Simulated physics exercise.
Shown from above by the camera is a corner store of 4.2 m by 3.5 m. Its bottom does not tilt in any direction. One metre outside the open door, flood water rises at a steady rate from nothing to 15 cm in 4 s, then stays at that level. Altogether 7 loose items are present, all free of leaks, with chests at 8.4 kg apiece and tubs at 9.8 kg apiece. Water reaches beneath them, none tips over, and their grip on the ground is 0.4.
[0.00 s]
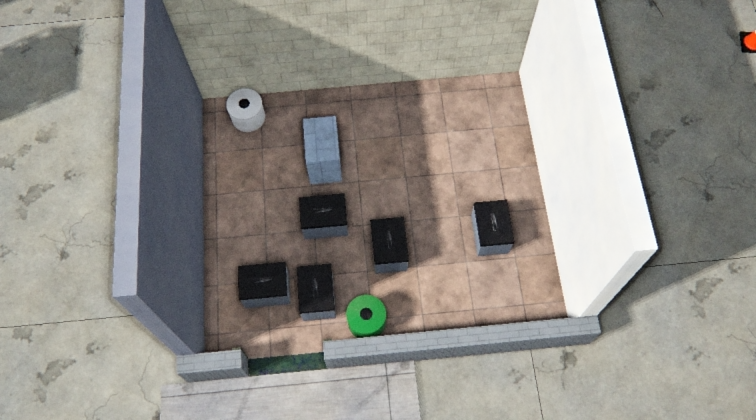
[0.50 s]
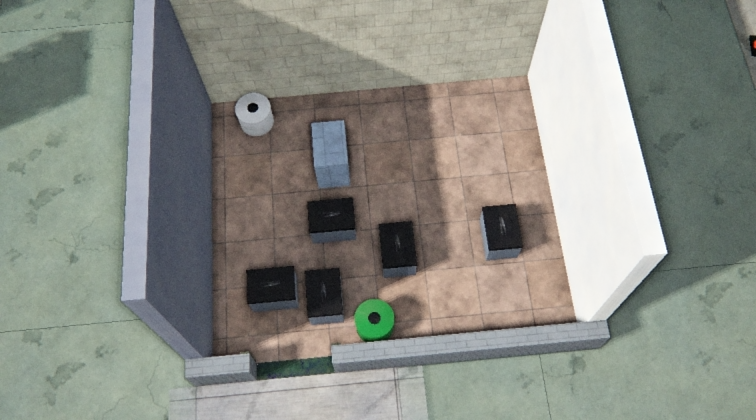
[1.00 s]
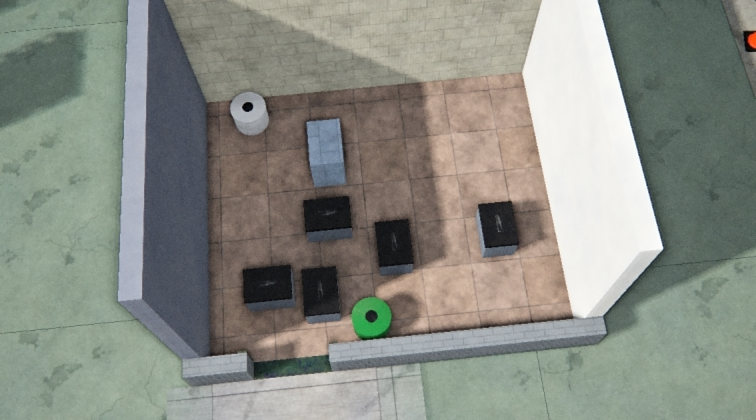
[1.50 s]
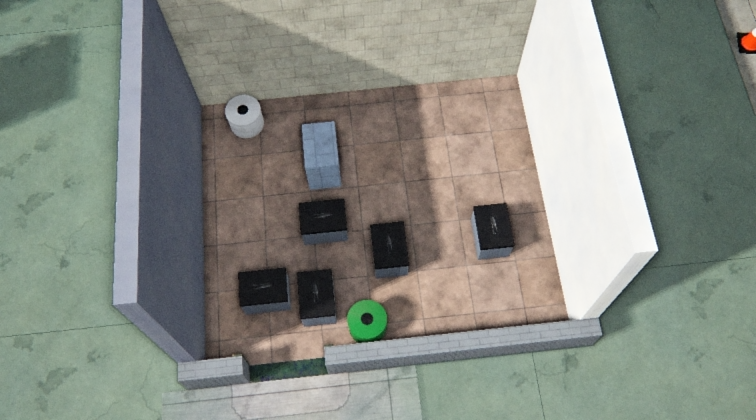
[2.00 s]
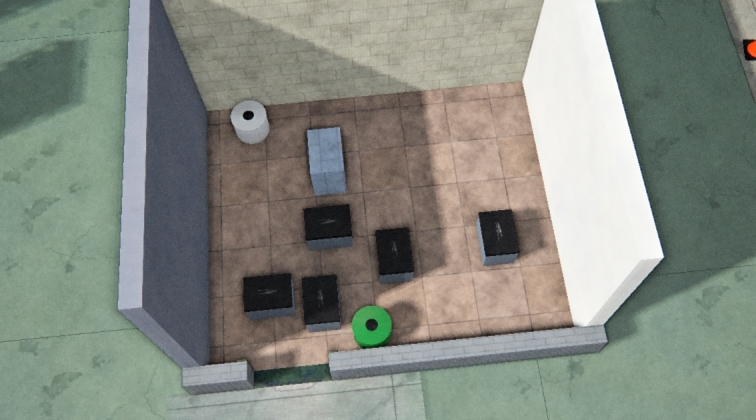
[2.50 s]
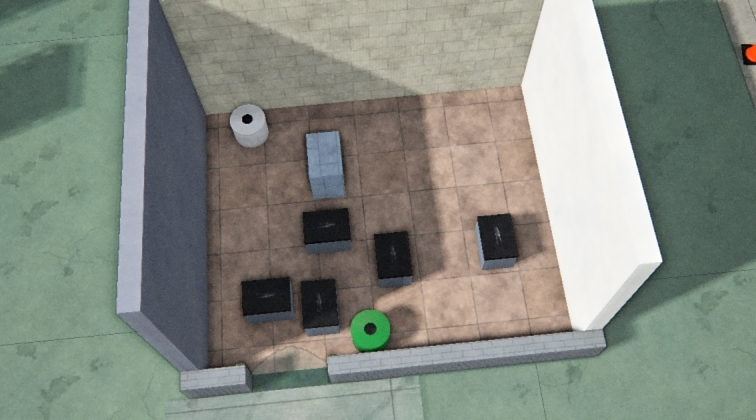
The video shows a walled room from above, holding dark-topped chests, a pale block, a white tub and a green tub near the doorway; the view shifts slightly while the objects stay in place on the tiled floor.
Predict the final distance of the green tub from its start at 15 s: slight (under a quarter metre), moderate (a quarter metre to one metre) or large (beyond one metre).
Distance covered: Small.
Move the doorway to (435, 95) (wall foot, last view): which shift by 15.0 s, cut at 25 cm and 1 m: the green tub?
Well, the green tub really gets moving far.
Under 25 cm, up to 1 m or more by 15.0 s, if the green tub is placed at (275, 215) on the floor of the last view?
Answer: It covers a big distance.
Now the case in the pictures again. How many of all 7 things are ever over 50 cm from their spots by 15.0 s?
That comes to 4.
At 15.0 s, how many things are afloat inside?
At that time the total is 6.
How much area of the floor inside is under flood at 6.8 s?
I'd estimate close to 9.0 m2.
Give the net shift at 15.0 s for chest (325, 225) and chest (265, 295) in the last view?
Respectively 150 and 300 centimetres.
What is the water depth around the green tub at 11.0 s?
Somewhere close to 2 cm.
After 3.5 s the green tub is near (370, 329), 0.0 m from its start, aground; 0 afloat.
After 6.8 s the green tub is near (370, 329), 0.0 m from its start, aground; 1 afloat.
After 11.0 s the green tub is near (370, 329), 0.0 m from its start, aground; 1 afloat.
After 15.0 s the green tub is near (370, 329), 0.0 m from its start, aground; 6 afloat.
